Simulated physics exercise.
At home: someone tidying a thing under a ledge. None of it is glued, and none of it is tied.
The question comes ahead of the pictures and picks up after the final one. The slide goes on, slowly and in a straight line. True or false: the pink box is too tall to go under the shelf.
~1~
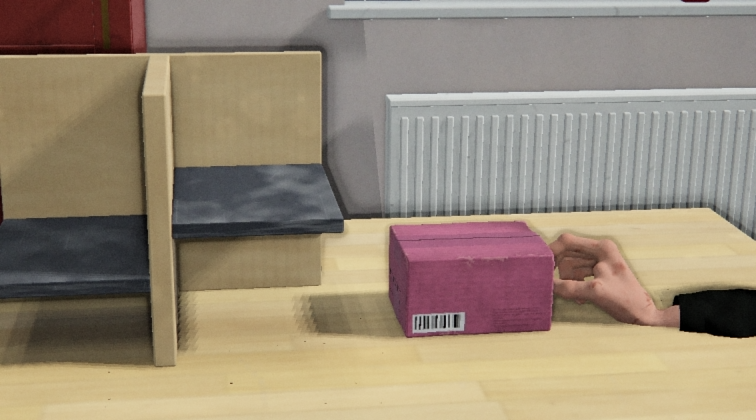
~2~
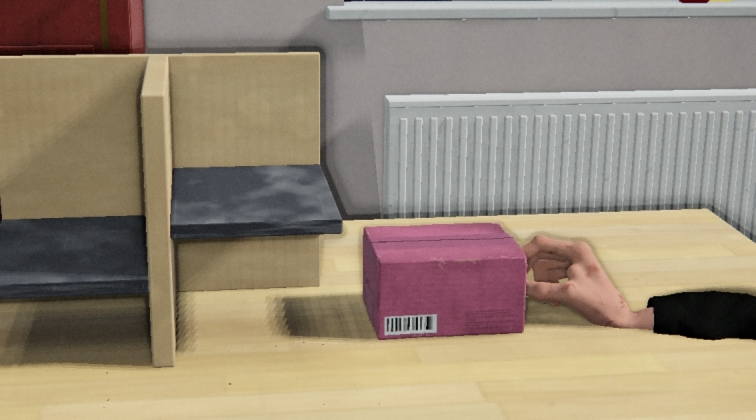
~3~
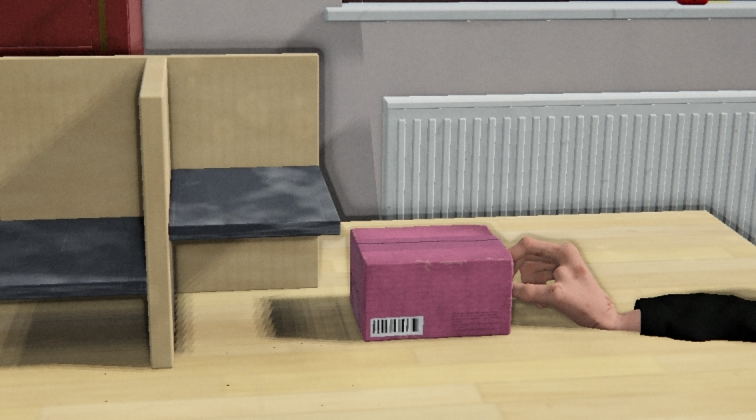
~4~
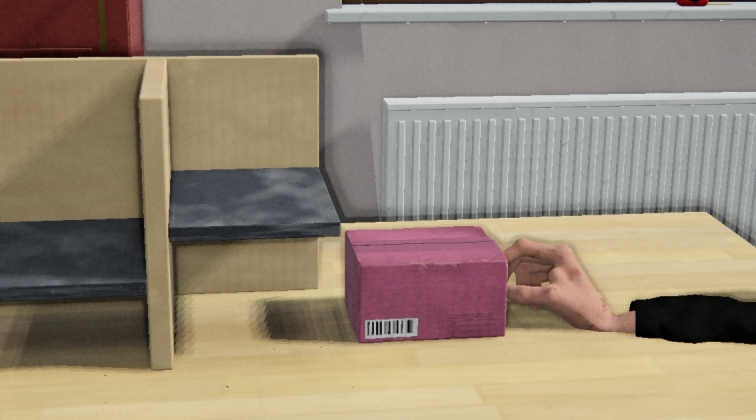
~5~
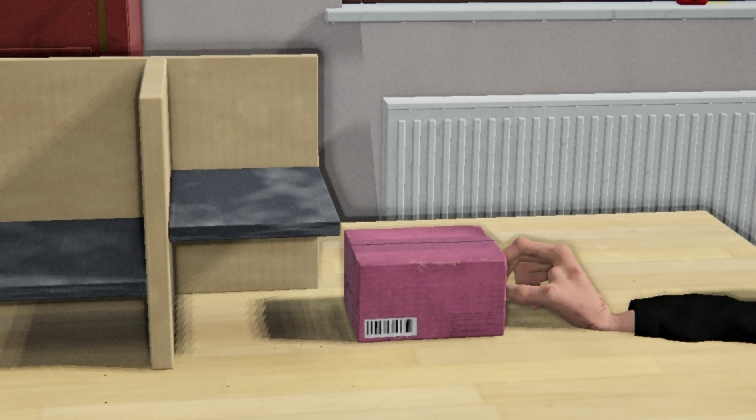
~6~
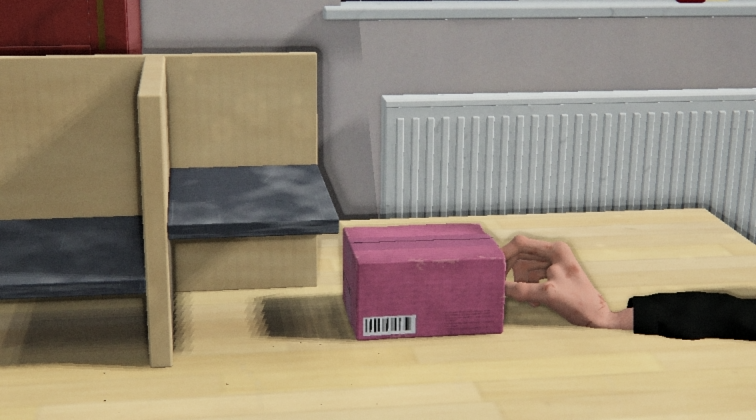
False.
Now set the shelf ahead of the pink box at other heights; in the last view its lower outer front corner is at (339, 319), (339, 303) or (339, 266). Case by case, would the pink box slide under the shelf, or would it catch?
Taking the three heights in turn, it hits the shelf, then hits the shelf, then slips beneath.
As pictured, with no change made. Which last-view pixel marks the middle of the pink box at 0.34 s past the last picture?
Centre estimate: (383, 281).
Then, 0.34 s on from there, pink box sliding up to the opening near (383, 282).
Then, 0.58 s on from there, pink box part of the way in near (330, 283).
Then, 0.78 s on from there, pink box part of the way in near (285, 285).
In the end, the pink box slides in, near (253, 286).
